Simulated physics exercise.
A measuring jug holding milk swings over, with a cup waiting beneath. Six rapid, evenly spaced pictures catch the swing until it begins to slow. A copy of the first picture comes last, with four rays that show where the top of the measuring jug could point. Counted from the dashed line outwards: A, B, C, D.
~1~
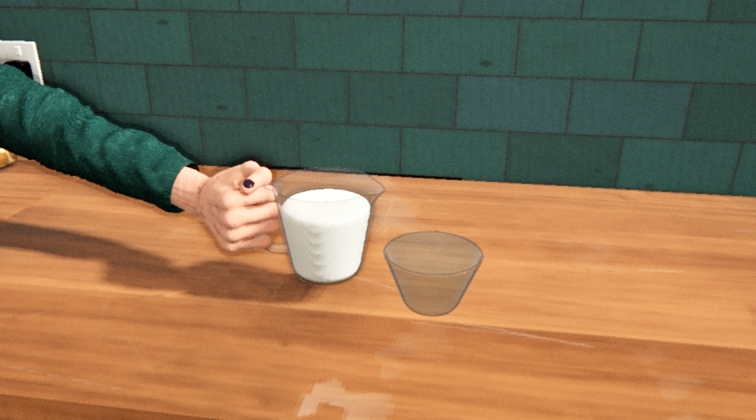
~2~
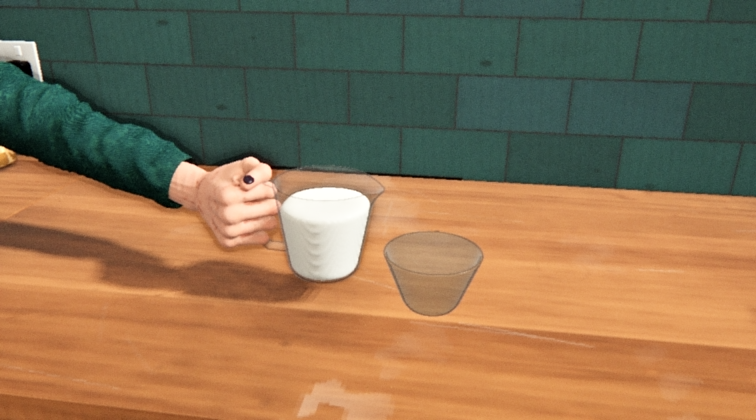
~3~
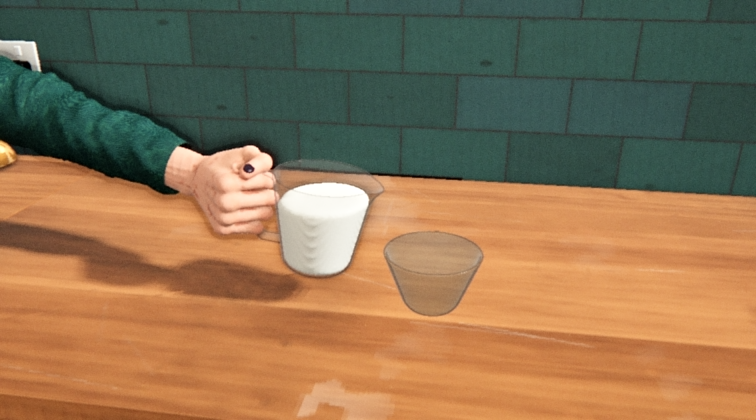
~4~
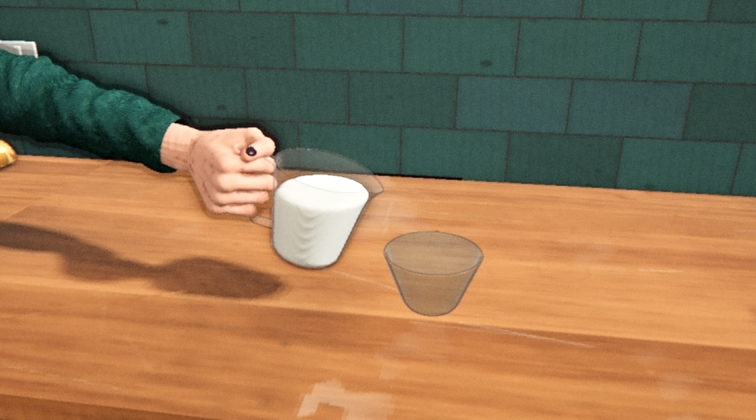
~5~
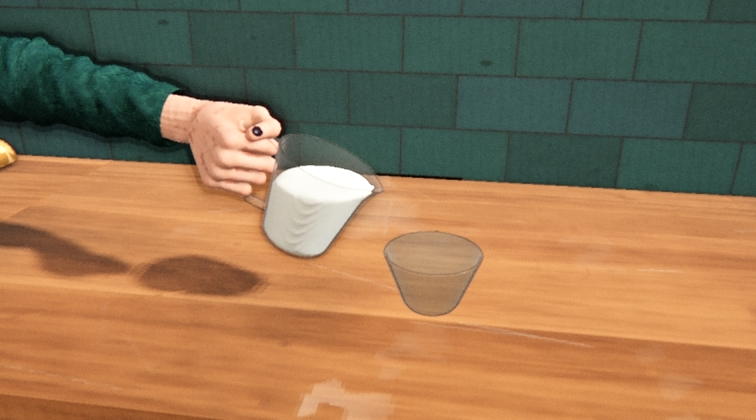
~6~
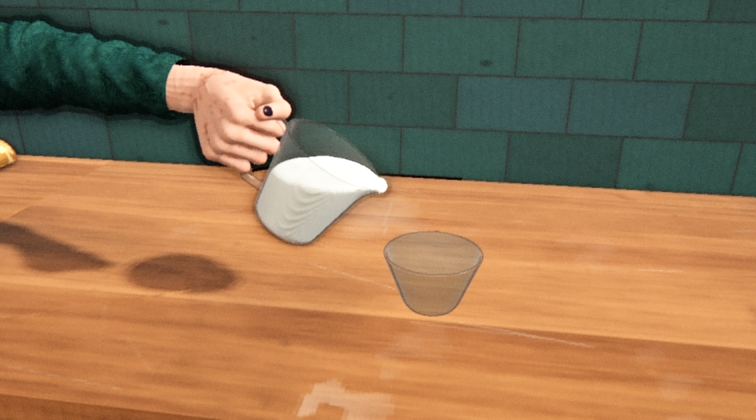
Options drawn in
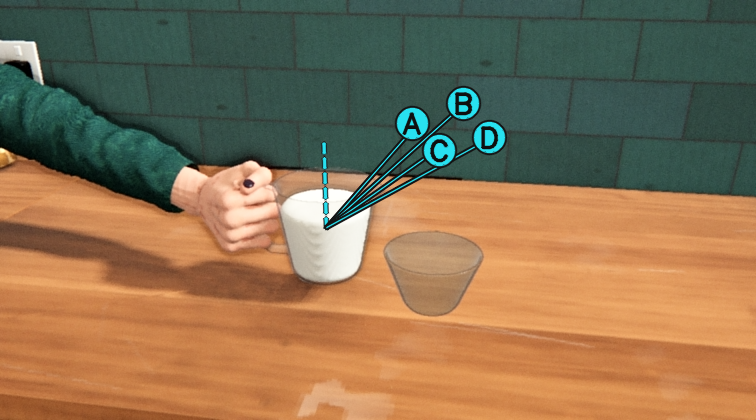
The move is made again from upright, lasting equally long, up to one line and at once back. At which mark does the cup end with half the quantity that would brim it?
Take C.
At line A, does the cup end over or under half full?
Under.
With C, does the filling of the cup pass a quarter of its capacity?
Yes, it does.
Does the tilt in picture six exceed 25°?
Yes, it does.
On the marked copy, A at (404, 138); B at (452, 115); C at (423, 159); D at (475, 146).
With A, the cup ends with about 21 % of what it can hold.
With B, the cup ends with about 34 % of what it can hold.
With C, the cup ends with about 49 % of what it can hold.
With D, the cup ends with about 65 % of what it can hold; 3 % of the milk is spilt.
